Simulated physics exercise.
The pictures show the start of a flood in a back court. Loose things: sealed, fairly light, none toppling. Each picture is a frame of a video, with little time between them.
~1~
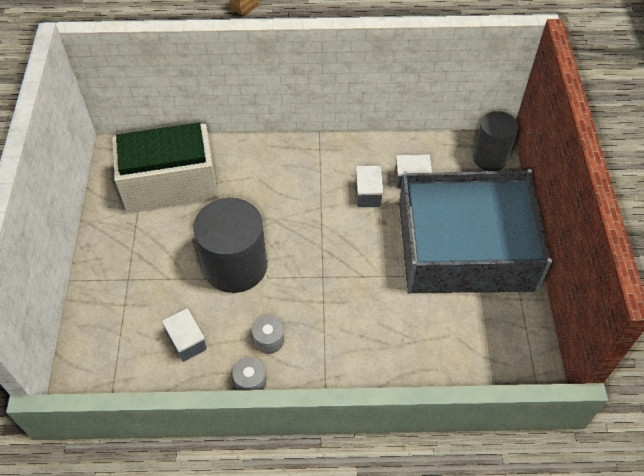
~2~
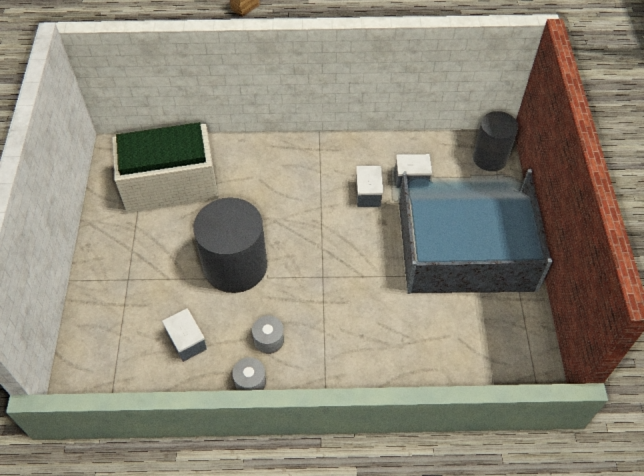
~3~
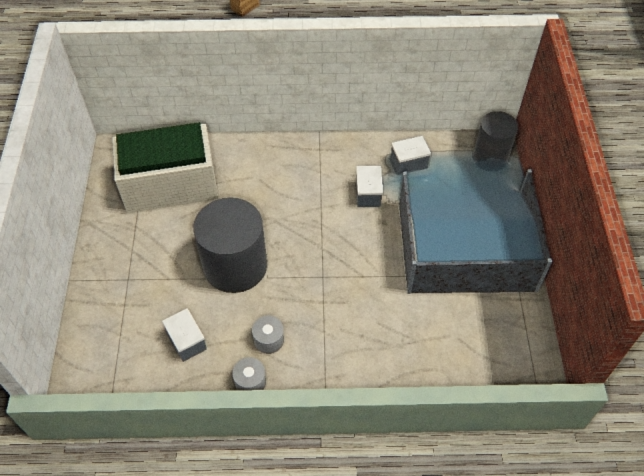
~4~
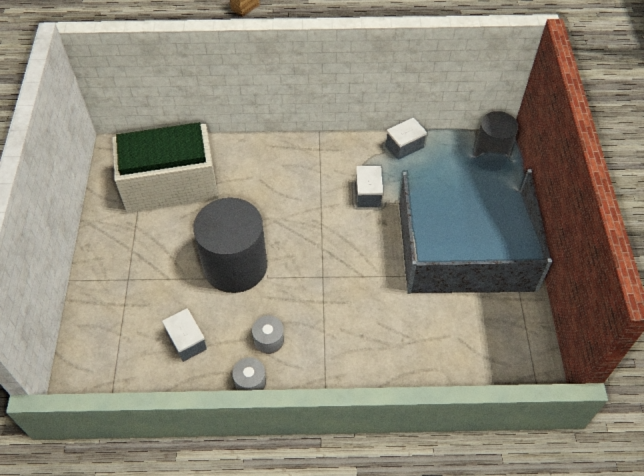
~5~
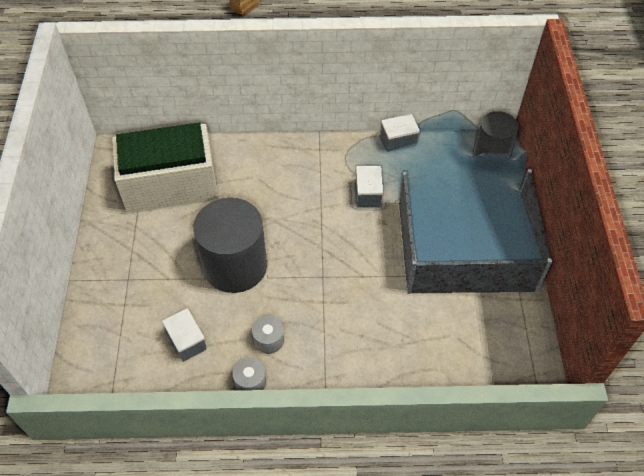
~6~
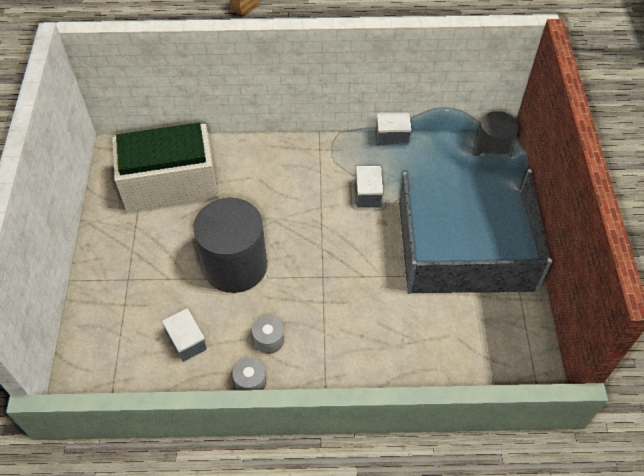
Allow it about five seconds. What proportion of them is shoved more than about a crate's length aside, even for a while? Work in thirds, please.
Mid band.
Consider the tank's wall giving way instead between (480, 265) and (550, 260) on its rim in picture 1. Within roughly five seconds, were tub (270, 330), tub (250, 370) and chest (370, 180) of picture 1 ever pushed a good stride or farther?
The first: Got that far; the second: Got that far; the third: Never got that far.
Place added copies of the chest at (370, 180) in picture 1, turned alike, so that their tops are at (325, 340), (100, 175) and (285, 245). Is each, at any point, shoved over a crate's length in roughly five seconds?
Results - 1: Doesn't go far; 2: Ends up far away; 3: Ends up far away.
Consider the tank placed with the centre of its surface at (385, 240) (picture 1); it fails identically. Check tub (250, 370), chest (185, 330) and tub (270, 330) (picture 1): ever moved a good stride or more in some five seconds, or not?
In order: Remained close by, remained close by, remained close by.
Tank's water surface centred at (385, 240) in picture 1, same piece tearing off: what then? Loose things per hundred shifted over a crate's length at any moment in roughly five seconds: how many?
Some 40 per cent, I'd say.
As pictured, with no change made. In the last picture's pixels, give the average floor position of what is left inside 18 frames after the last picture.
Roughly at (262, 296).
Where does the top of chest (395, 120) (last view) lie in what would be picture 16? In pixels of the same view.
Estimated position: Around (227, 148).
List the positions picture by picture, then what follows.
In the first picture, a chest at (414, 164) rests on the ground; a tub at (249, 372), on the bottom; 0 of 5 have shifted.
In the second picture, a chest at (414, 164) rests on the ground; a tub at (249, 372) rests on the ground; 0 of 5 have shifted.
In the third picture, a chest at (411, 148) rests on the ground, a stride from its start; a tub at (249, 372), on the bottom; 1 of 5 have shifted.
In the fourth picture, a chest at (407, 131) rests on the ground, a stride from its start; a tub at (249, 372) rests on the ground; 1 of 5 have shifted.
In the fifth picture, a chest at (400, 125) rests on the ground, a stride from its start; a tub at (249, 372) rests on the ground; 1 of 5 have shifted.
In the sixth picture, a chest at (394, 121), afloat, a stride from its start; a tub at (249, 372), on the bottom; 1 of 5 have shifted.
A moment on, 1 of 5 are well off their spots; 1 afloat.
Next, 1 of 5 are well off their spots; 1 afloat.
Later, 2 of 5 are well off their spots; 1 afloat.
In the end, 2 of 5 are well off their spots, and 2 have been at some point; 1 afloat.
